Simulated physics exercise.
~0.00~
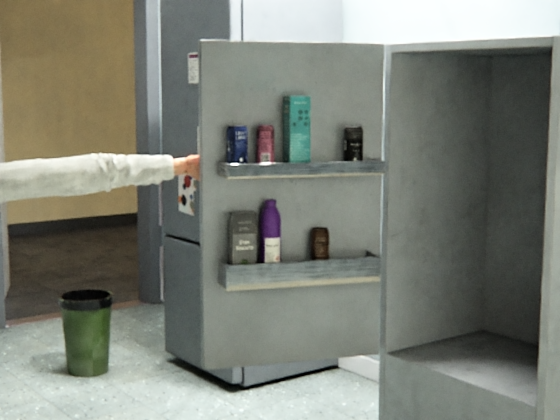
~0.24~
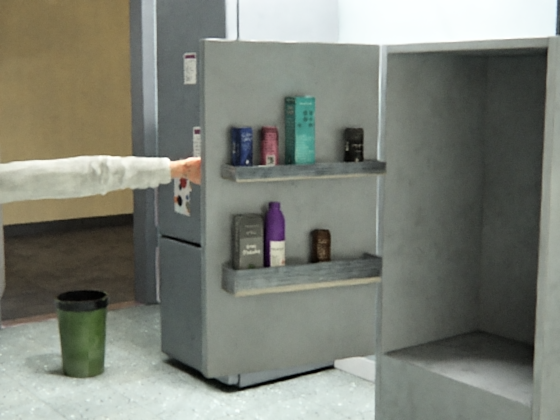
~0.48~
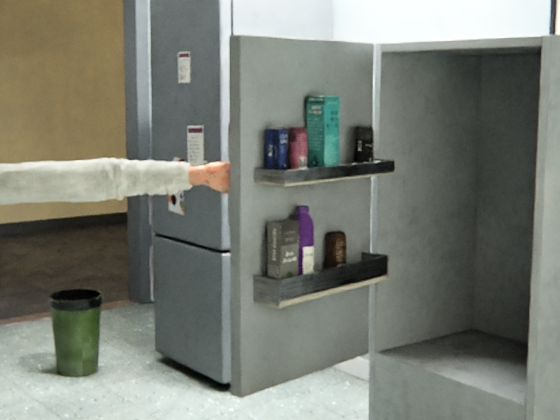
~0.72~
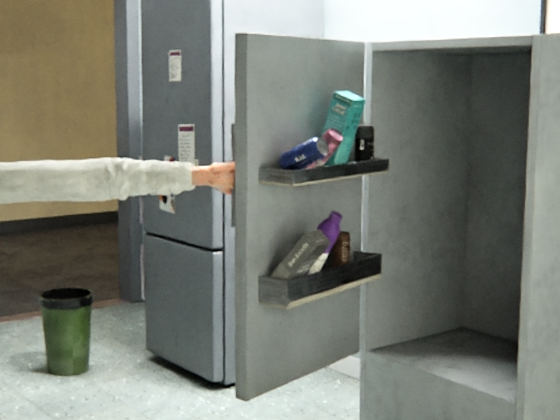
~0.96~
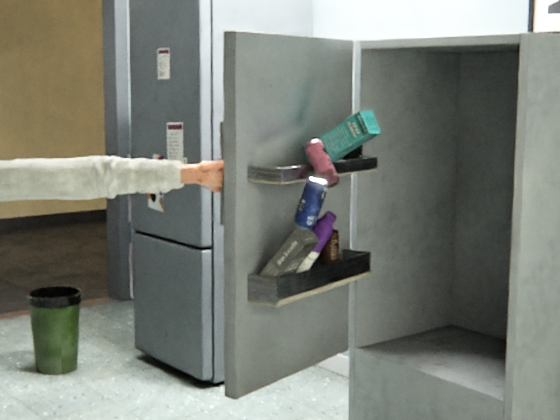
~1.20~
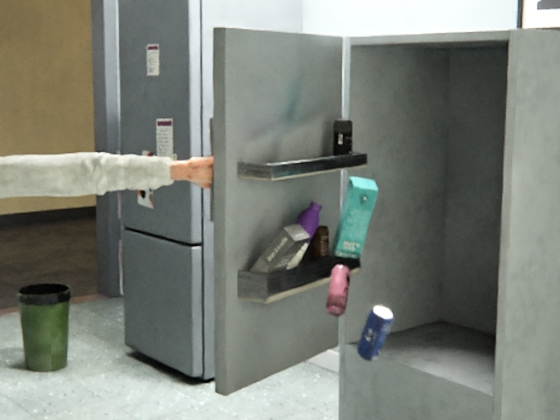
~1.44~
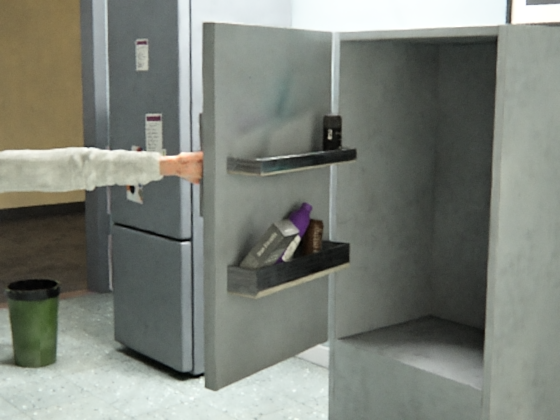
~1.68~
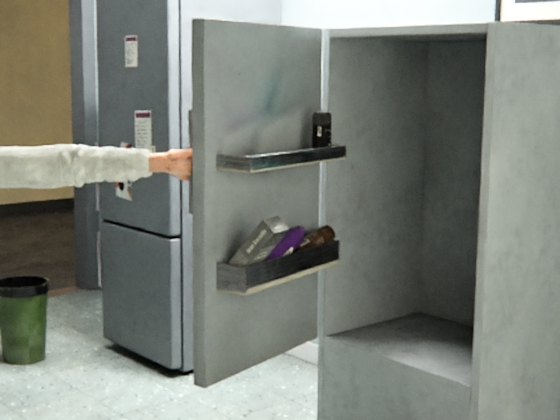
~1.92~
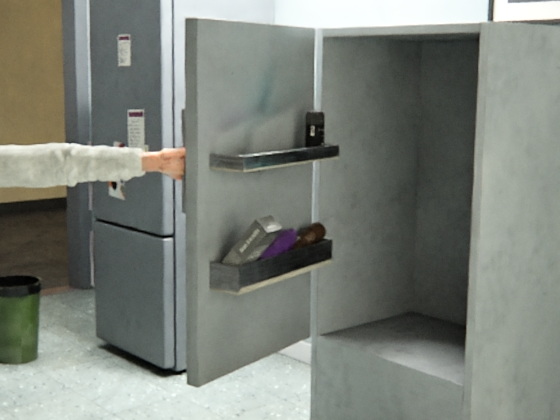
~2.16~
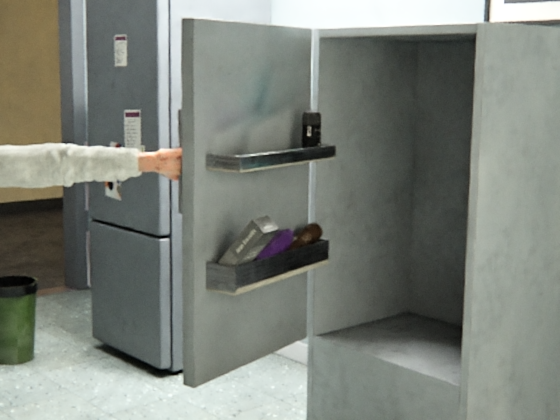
The clip shows an outstretched arm swinging a grey locker door partway shut; containers on its two racks tip, and the turquoise carton, pink can and blue can tumble out of view, leaving the black can upright above the toppled grey carton, purple bottle and brown can.
